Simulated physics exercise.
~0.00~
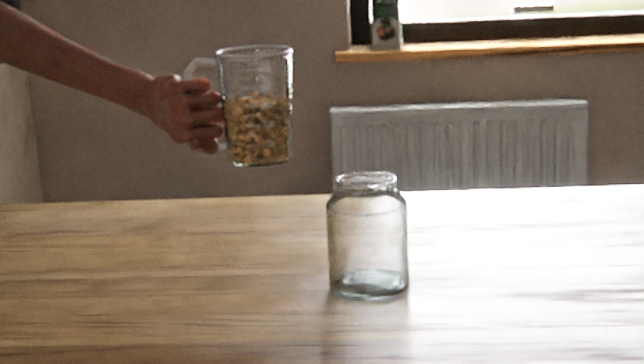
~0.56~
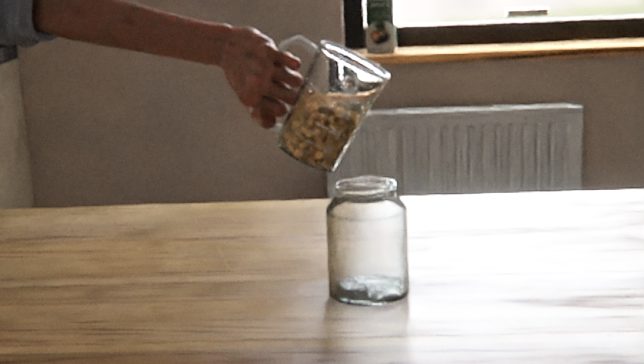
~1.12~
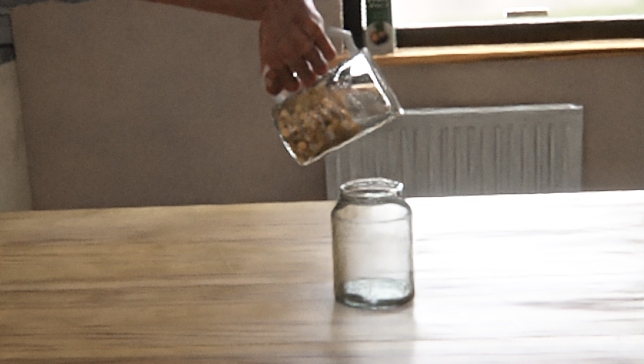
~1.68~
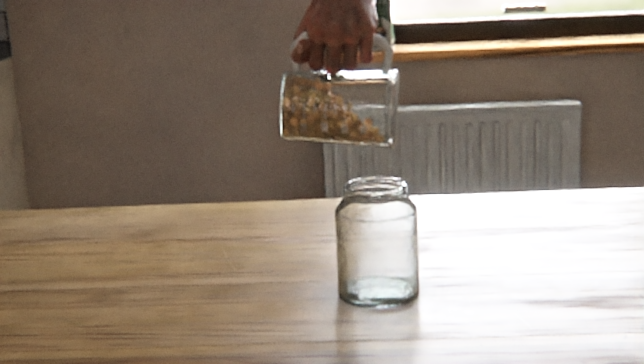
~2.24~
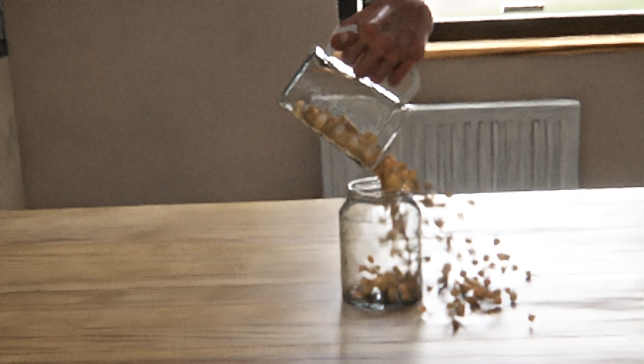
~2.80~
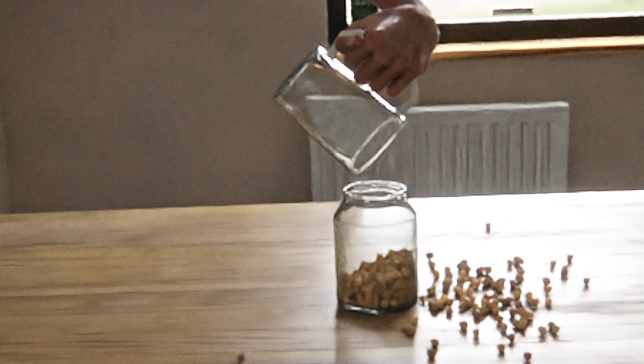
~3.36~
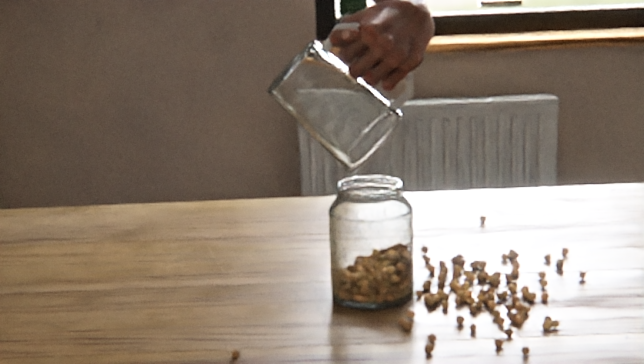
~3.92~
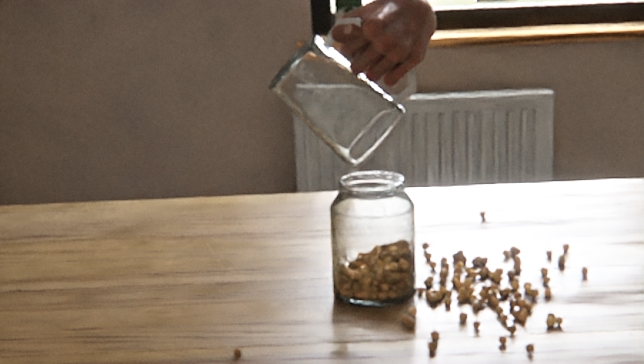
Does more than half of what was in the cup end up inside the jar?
Yes, most of the pieces land in the jar. Some lie spilt on the table, mainly to the right of it, and the cup is left looking empty.
